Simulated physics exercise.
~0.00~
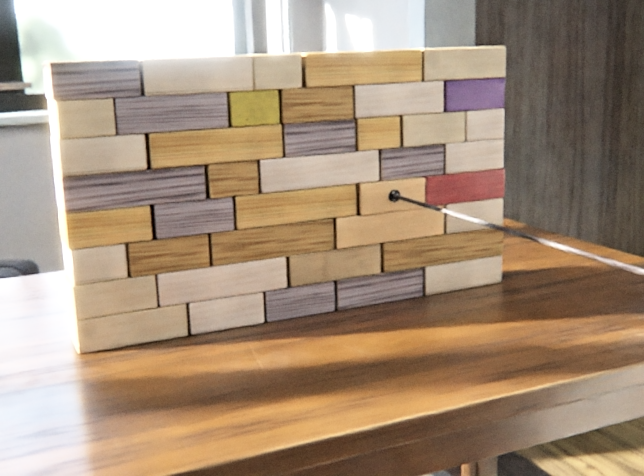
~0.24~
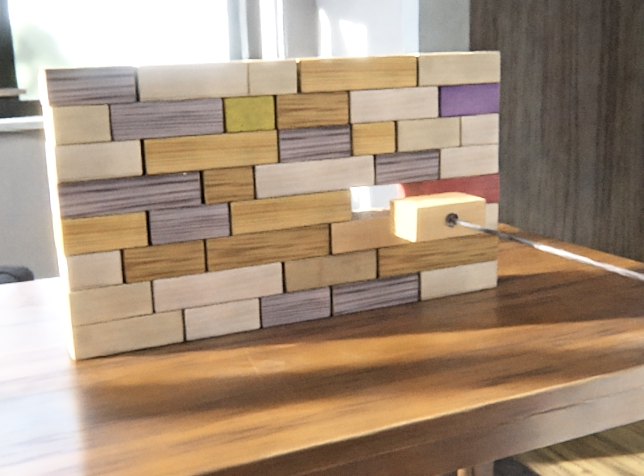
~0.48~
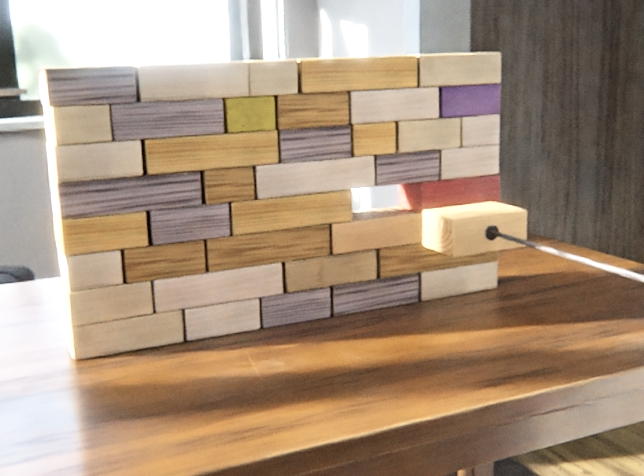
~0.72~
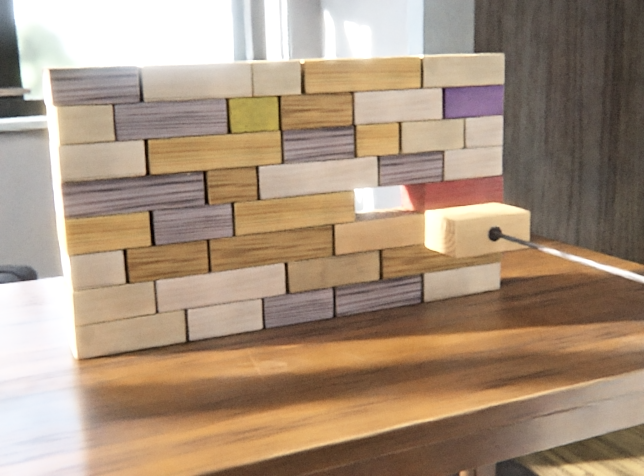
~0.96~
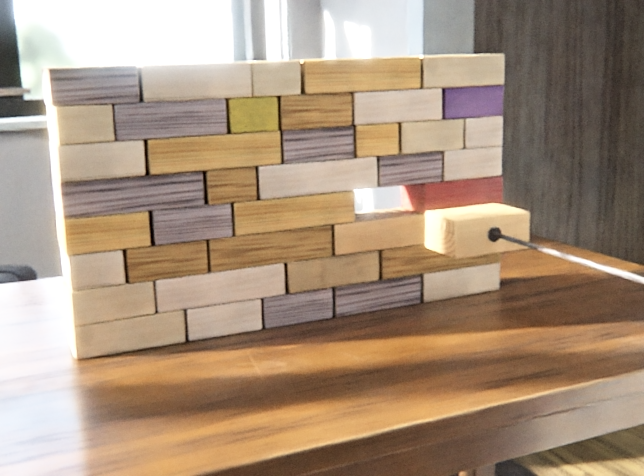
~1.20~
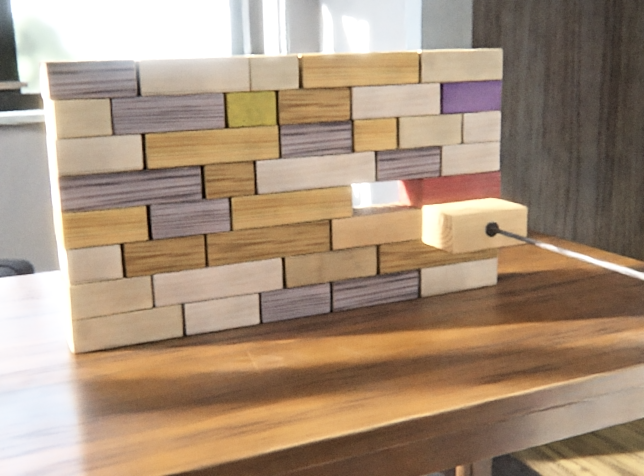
A thin rigid arm reaches in from the right to a pale wooden block in a freestanding wall of toy blocks on a brown table, seen from the front at a slight angle by a gently swaying camera. The wall mixes cream, tan and greyish blocks, with a yellow one near the upper middle, a purple one at the upper right and a red one below it at the right edge. The arm draws the pale block out toward the right, leaving a bright gap beside the red block. The block then stops, held clear in front of the wall. The other blocks stay standing, with the purple, yellow and red ones still in place.
